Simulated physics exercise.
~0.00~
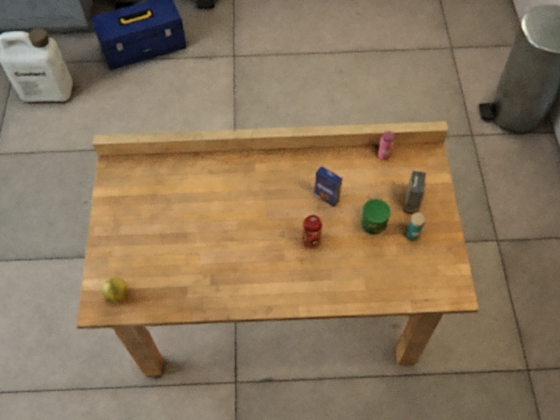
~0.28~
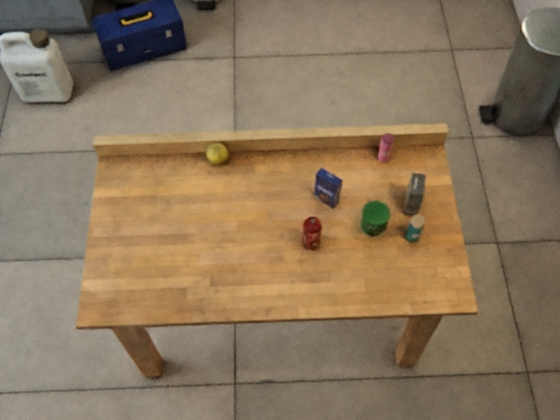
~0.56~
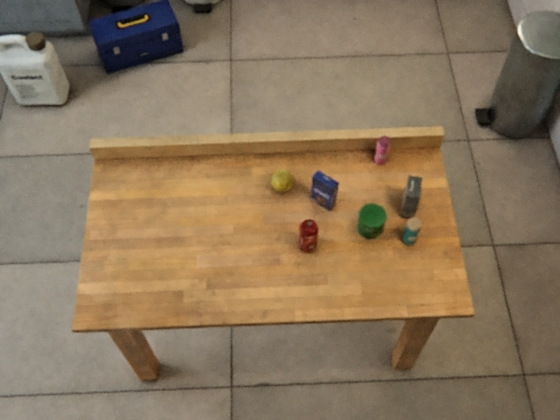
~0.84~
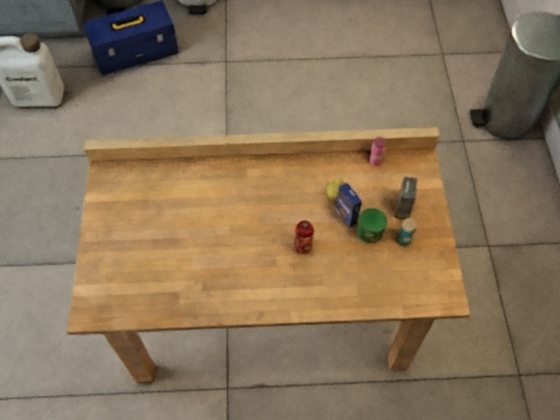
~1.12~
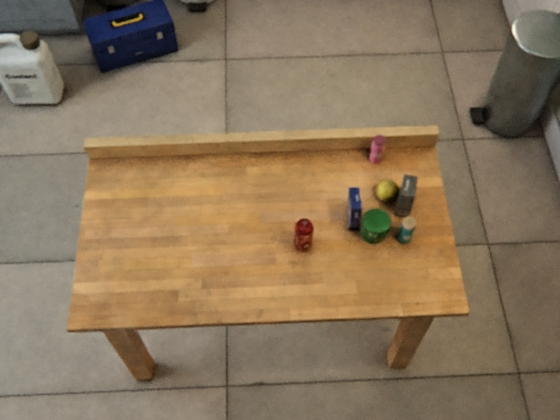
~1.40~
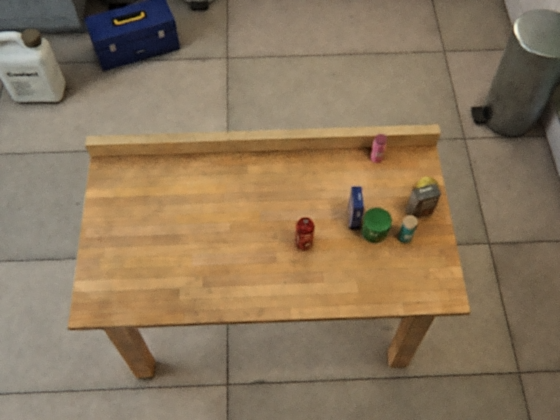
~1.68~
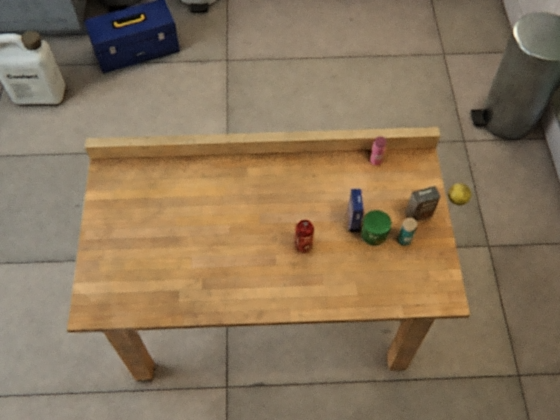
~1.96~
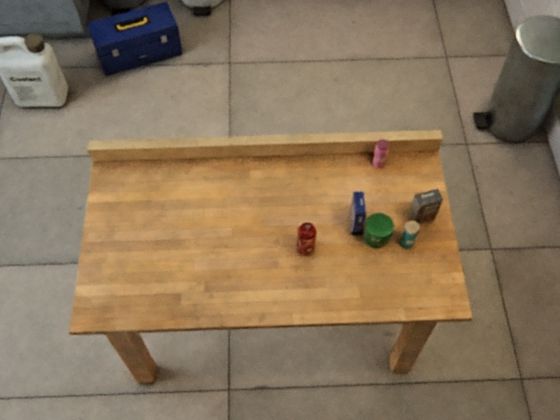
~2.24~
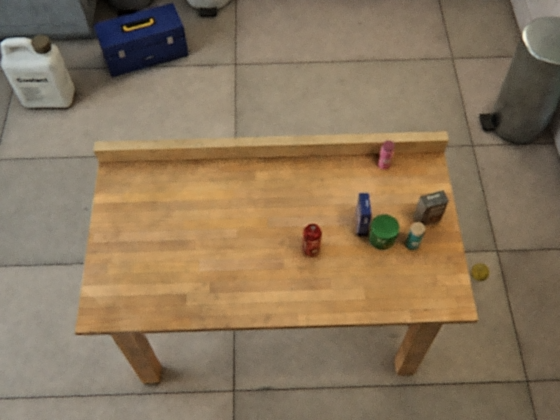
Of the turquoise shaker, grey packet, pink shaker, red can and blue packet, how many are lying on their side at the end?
None of them are. All five are still standing upright, although the blue and grey packets have been pushed from their spots.
